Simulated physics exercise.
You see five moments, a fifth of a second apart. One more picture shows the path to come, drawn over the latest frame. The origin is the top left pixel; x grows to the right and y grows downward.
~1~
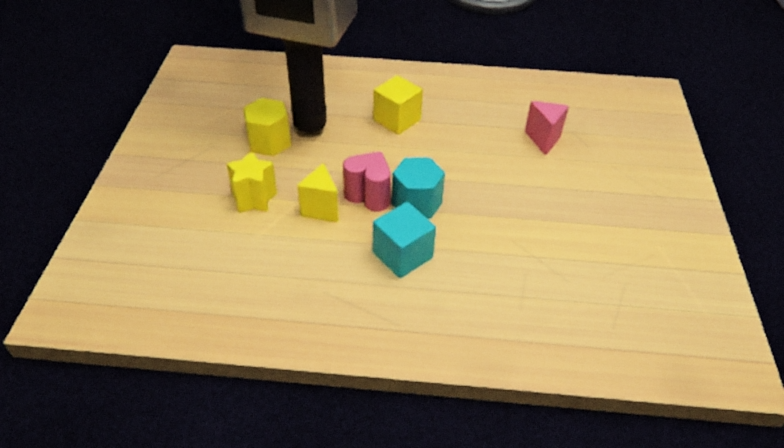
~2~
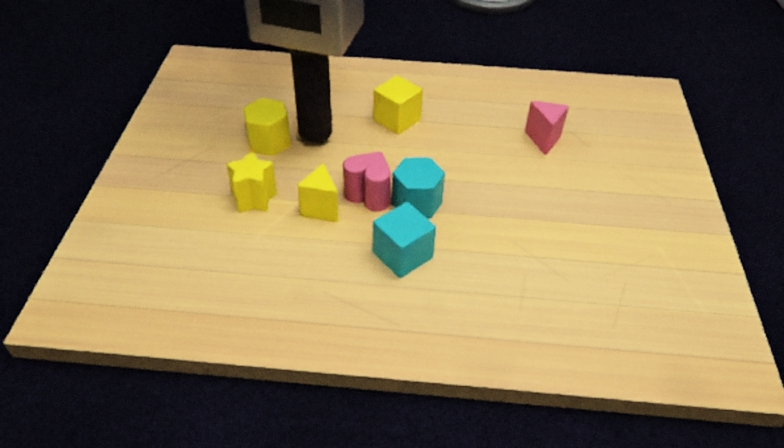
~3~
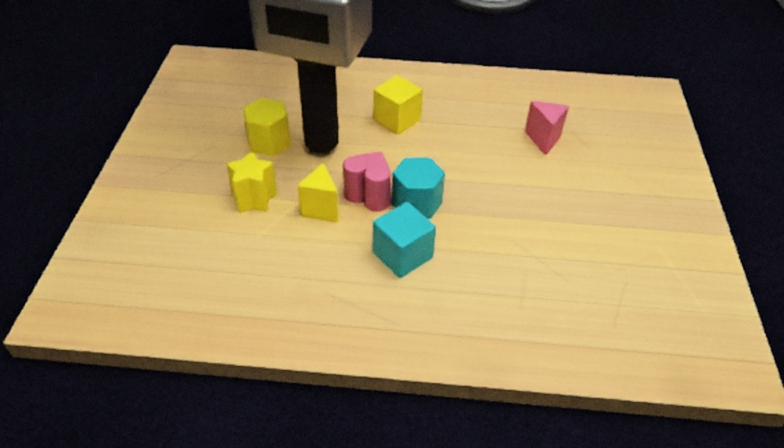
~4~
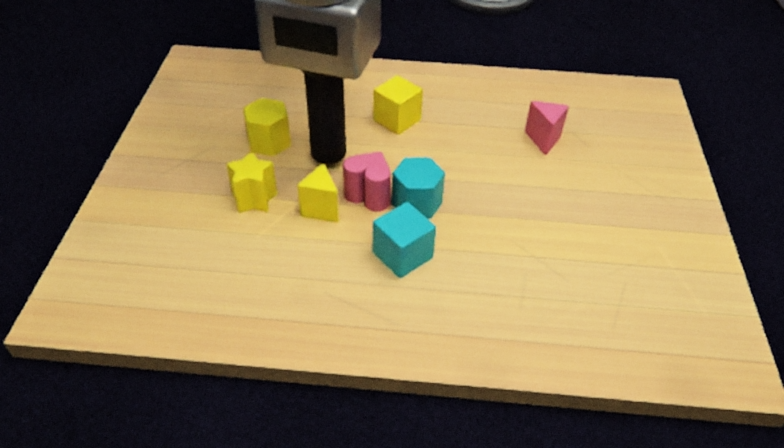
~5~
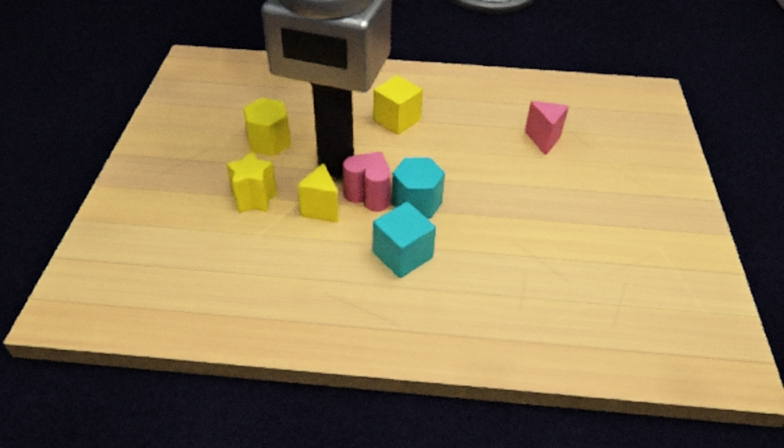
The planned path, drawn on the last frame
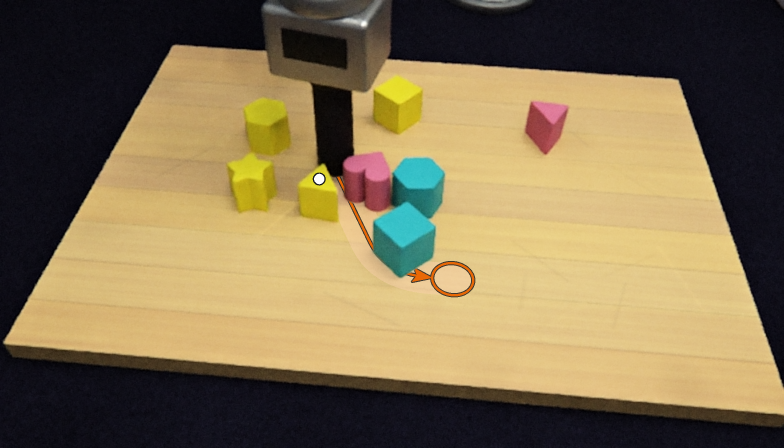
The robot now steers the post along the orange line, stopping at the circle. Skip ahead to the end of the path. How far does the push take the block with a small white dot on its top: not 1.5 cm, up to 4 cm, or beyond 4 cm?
The answer will be the short band, under 1.5 cm.
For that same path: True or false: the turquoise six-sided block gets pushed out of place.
Answer: True.
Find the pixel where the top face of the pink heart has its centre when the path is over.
My prediction: (414, 204).
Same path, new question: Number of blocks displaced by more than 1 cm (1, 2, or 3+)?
Looking at the path, I think three or more of the blocks end up more than 1 cm away.
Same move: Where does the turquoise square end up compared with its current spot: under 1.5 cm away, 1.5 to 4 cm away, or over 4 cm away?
Shift: Over 4 cm.
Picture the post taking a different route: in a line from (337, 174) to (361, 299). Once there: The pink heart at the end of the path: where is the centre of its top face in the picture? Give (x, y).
Put as a pixel place, it's (389, 195).
The line goes from (337, 174) over (357, 216) and (386, 262) to (453, 279); the dot is on the yellow three-sided block.
The first path, step by step. One third of the way, post (357, 208); pink heart (396, 193), turned 45° anticlockwise; turquoise square (408, 225); turquoise six-sided block (437, 174), turned 45° anticlockwise.
Two thirds of the way, post (386, 254); pink heart (414, 204), turned 90° anticlockwise; turquoise square (434, 240), turned 35° clockwise; turquoise six-sided block (437, 173), turned 45° anticlockwise.
At the end, post (454, 271); yellow three-sided block unmoved; pink heart (414, 204), turned 90° anticlockwise; turquoise square (503, 256), turned 45° clockwise; turquoise six-sided block (437, 173), turned 45° anticlockwise.
